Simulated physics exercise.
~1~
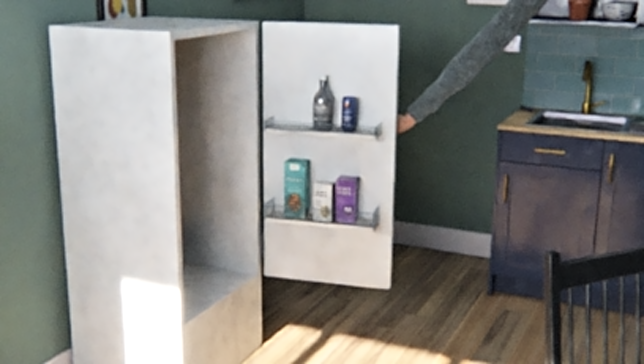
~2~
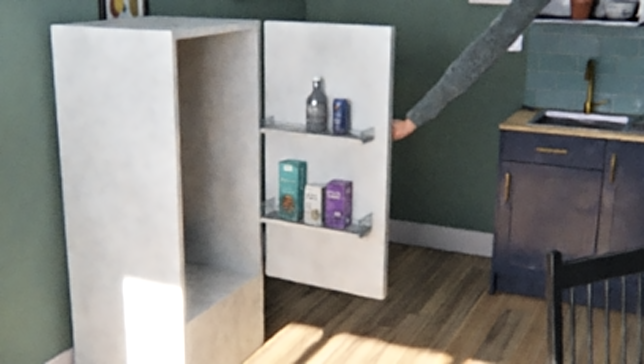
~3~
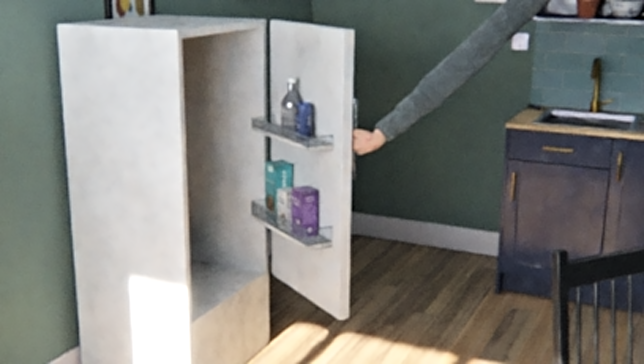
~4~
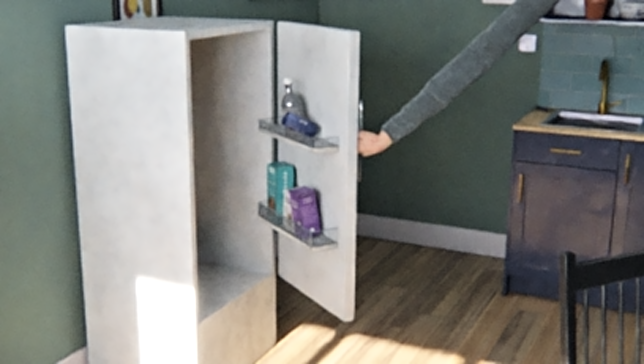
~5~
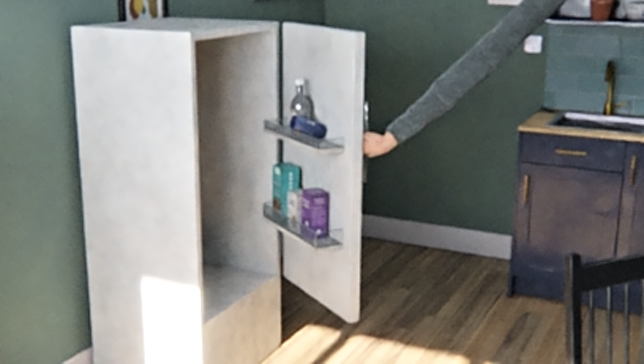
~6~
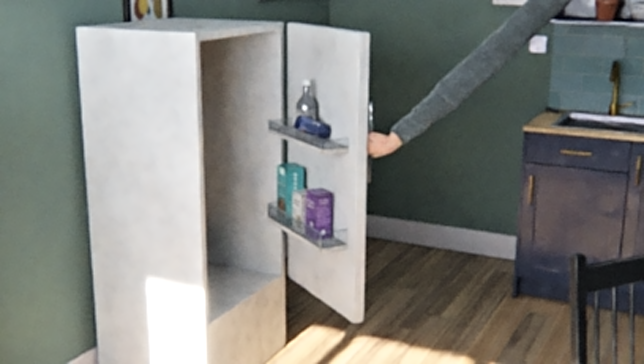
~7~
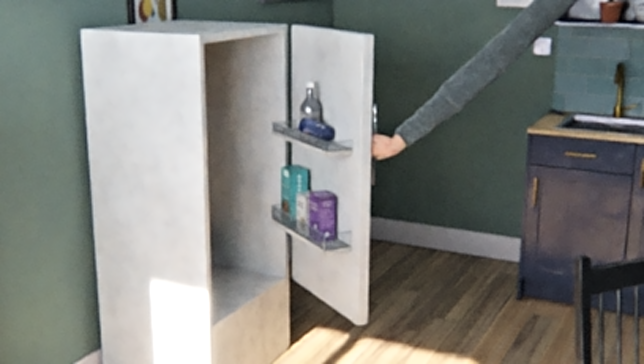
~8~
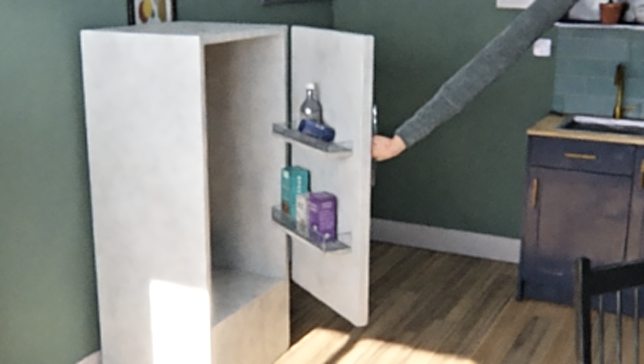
A cooler door swings partway shut, held by a hand, and its blue can topples over.
